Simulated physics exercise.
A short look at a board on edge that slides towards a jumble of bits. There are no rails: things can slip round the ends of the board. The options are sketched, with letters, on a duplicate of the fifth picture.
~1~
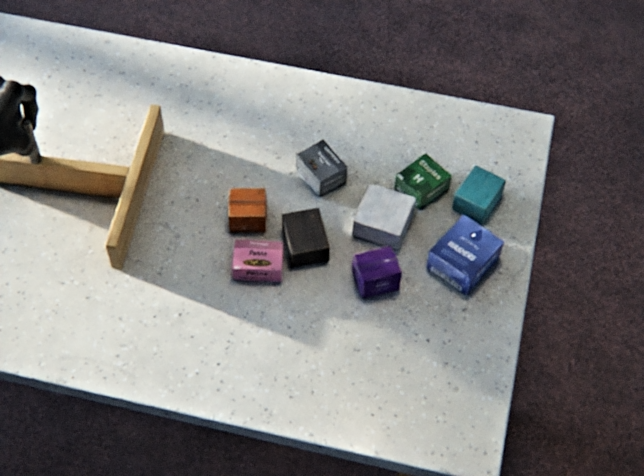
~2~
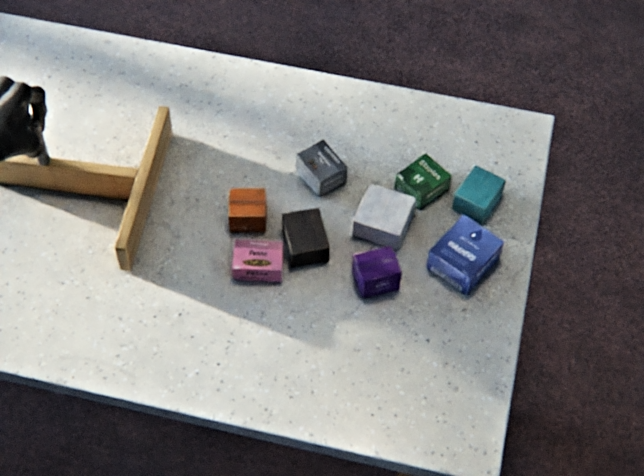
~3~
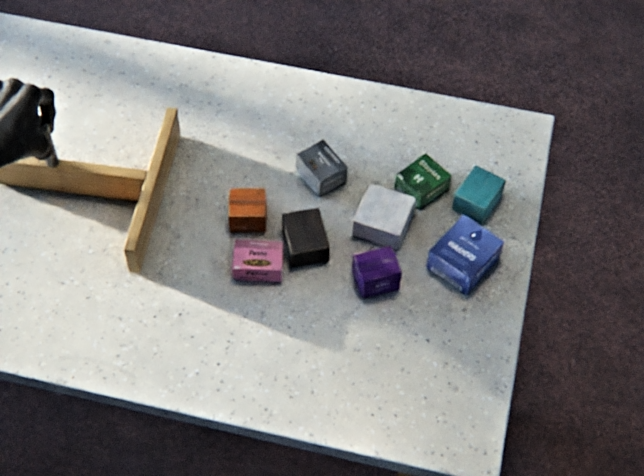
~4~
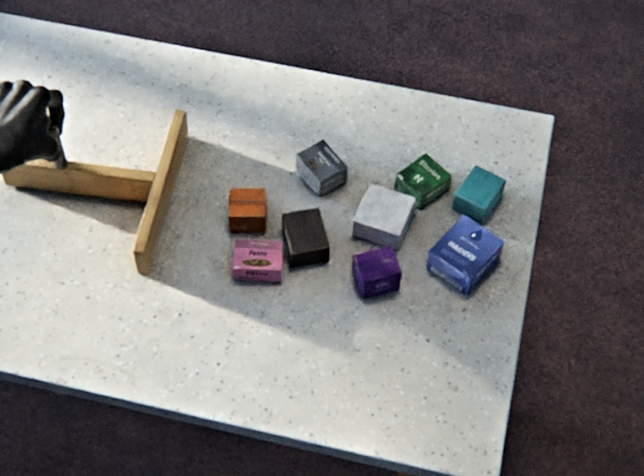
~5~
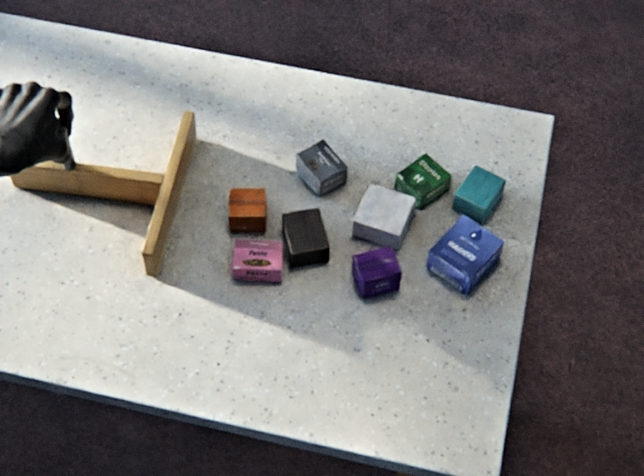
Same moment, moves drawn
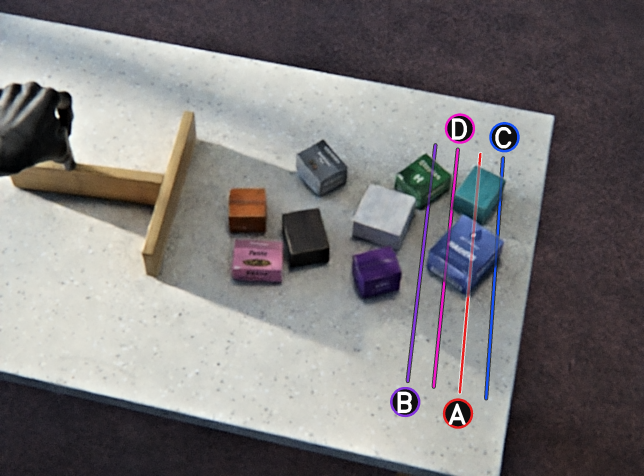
To begin with, a dark gloved or mechanical hand grips the handle of a T-shaped wooden board at the left of a pale speckled slab. The hand then pushes the board a short way right, narrowing the gap to a jumble of small coloured boxes and blocks, which all stay still.
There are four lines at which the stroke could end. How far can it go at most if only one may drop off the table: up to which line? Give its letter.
It should halt at D.
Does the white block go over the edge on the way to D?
By then, no.
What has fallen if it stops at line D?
The blue box.
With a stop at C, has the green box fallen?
No.
On the marked copy, A at (471, 264); B at (423, 254); C at (495, 269); D at (447, 259).
Taking D. A third of the way, board (267, 199); pink packet (288, 267); black block (334, 244).
Two thirds of the way, board (367, 219); blue box (490, 253); turquoise block (482, 191).
When it is over, board (445, 235); blue box over the edge; purple box (516, 322); one fallen.
As for the rest, A drops three; B is within the limit but short; C drops four.
